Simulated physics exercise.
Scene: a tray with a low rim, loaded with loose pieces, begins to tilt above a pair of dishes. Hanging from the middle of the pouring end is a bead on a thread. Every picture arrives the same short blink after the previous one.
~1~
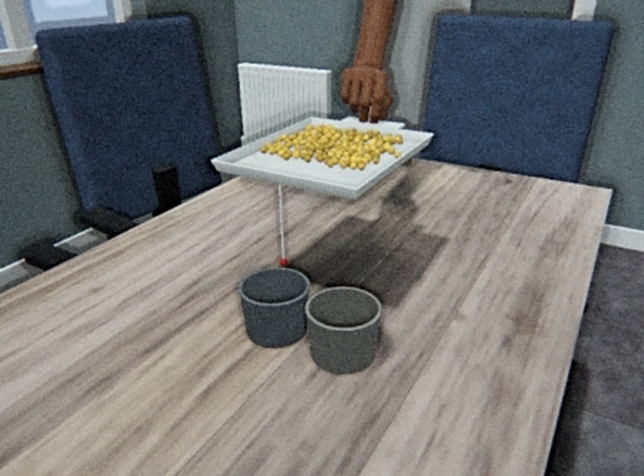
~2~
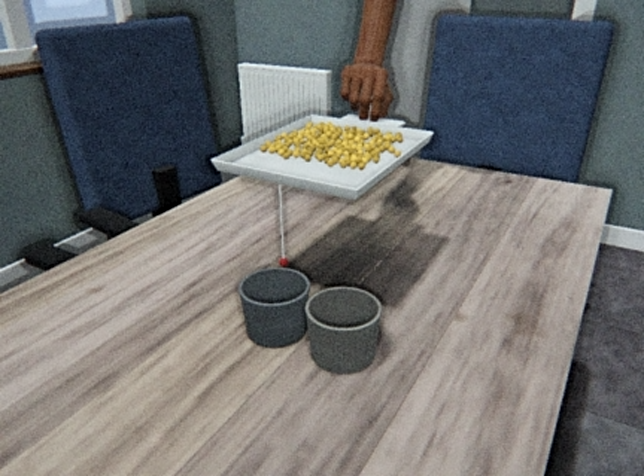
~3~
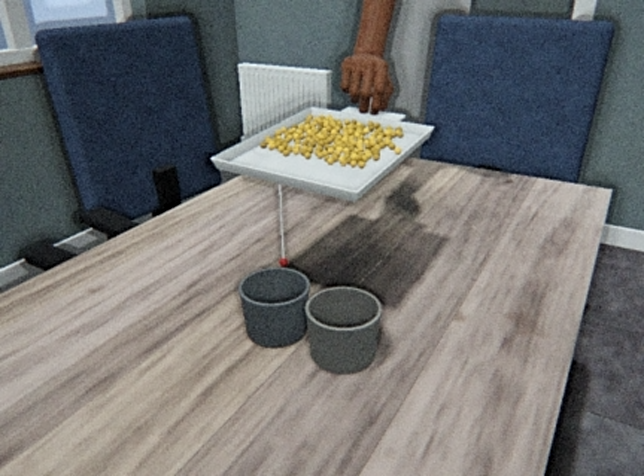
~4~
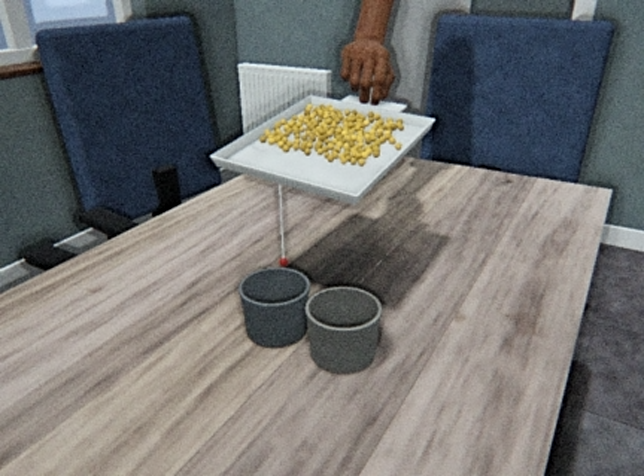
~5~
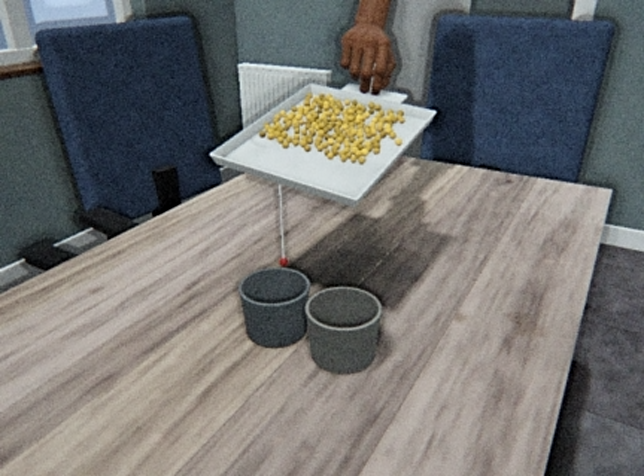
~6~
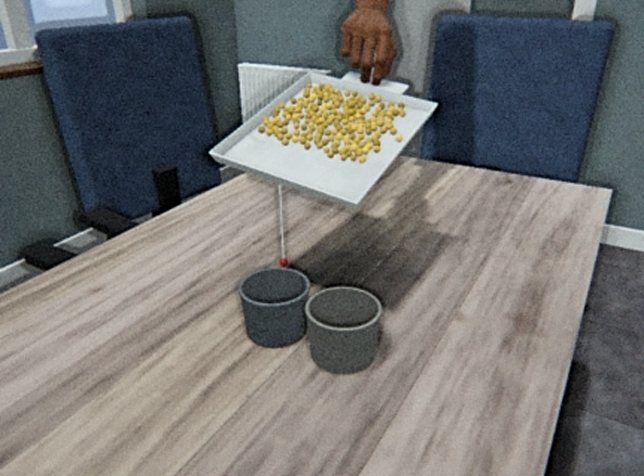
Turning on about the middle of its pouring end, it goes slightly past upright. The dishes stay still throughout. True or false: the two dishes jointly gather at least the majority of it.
True, they gather the majority.
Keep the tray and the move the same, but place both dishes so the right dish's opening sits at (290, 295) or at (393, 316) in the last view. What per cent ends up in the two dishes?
I'd expect some 20 percent, and then some 70 percent.
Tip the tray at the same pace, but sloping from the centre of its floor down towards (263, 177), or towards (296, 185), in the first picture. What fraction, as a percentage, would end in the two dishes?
I'd expect around 20 in a hundred first and around 70 in a hundred second.
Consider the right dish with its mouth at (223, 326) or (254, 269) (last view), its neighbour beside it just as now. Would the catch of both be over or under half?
Together the dishes get less than a half first, then less than a half.
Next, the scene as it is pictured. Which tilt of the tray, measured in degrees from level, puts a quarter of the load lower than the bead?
Around 65° at that moment.
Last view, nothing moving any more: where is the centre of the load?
About (341, 343).
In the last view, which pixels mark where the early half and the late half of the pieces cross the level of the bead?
(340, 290), then (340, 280).
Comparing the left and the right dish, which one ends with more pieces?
That's going to be the right-positioned one.
Shortly afterwards, tray tipped steeply; near two thirds on the tray; a little in the right dish; only a few in the left dish; a little outside both; a little in the air.
Next, tray tipped past a quarter turn; only a few on the tray; near two thirds in the right dish; a little in the left dish; a little outside both; a little in the air.
Some moments later, tray tipped past a quarter turn; near two thirds in the right dish; a little in the left dish; near a quarter outside both.
In the end, tray tipped past a quarter turn; near two thirds in the right dish; a little in the left dish; near a quarter outside both.
